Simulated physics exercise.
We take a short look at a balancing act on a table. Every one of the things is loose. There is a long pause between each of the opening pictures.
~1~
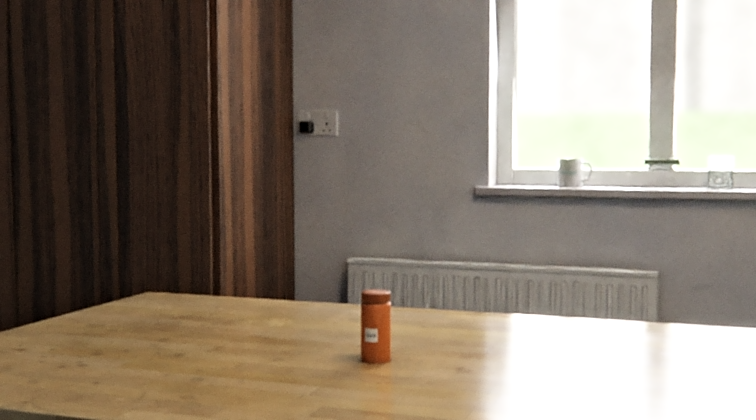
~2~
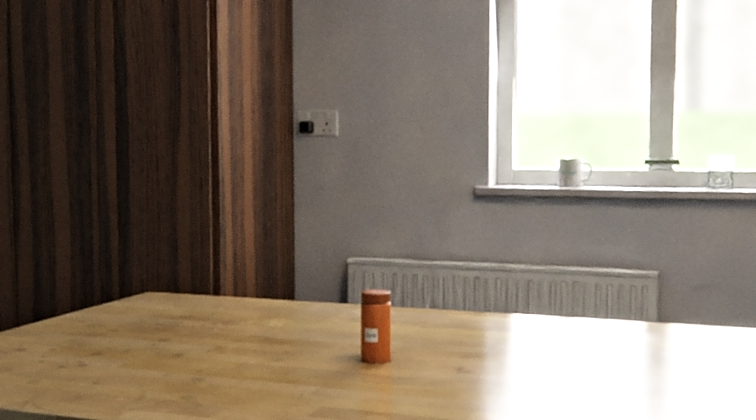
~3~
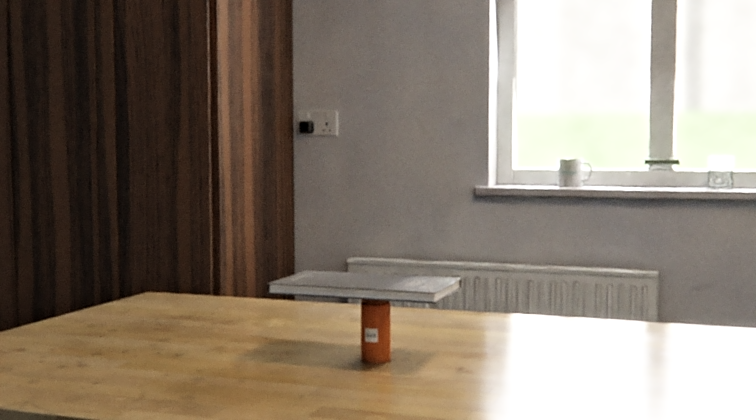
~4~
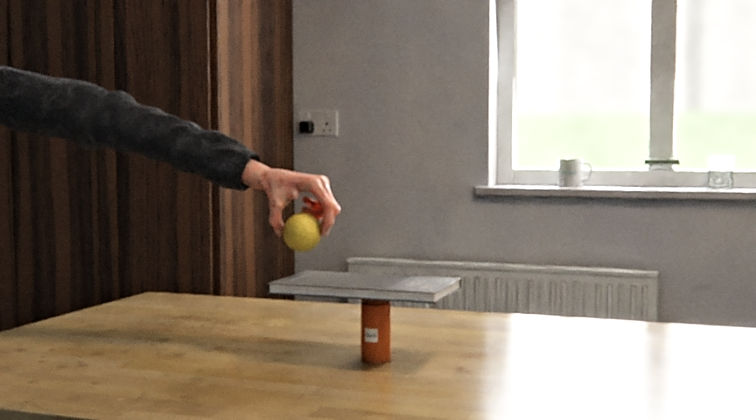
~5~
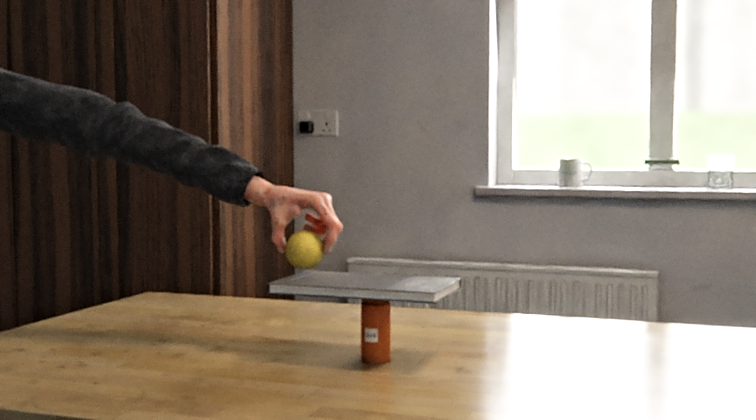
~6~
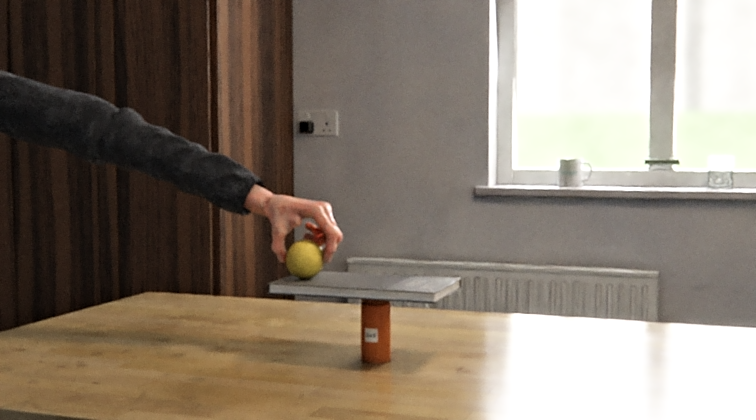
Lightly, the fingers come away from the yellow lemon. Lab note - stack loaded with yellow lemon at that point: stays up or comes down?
I expect a mishap.
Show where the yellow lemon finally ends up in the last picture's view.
The object winds up at approximately (280, 335).
Then, 0.40 s past the last view, yellow lemon now fallen; grey book rocked 50° from its first pose.
Then, 0.70 s past the last view, grey book rocked 42° from its first pose; orange shaker rocked 16° from its first pose.
Then, 0.90 s past the last view, grey book and orange shaker now fallen.
Finally, fallen, grey book, orange shaker and yellow lemon. Final places as the last picture's camera would see them, yellow lemon near (280, 336). The stack gives way.
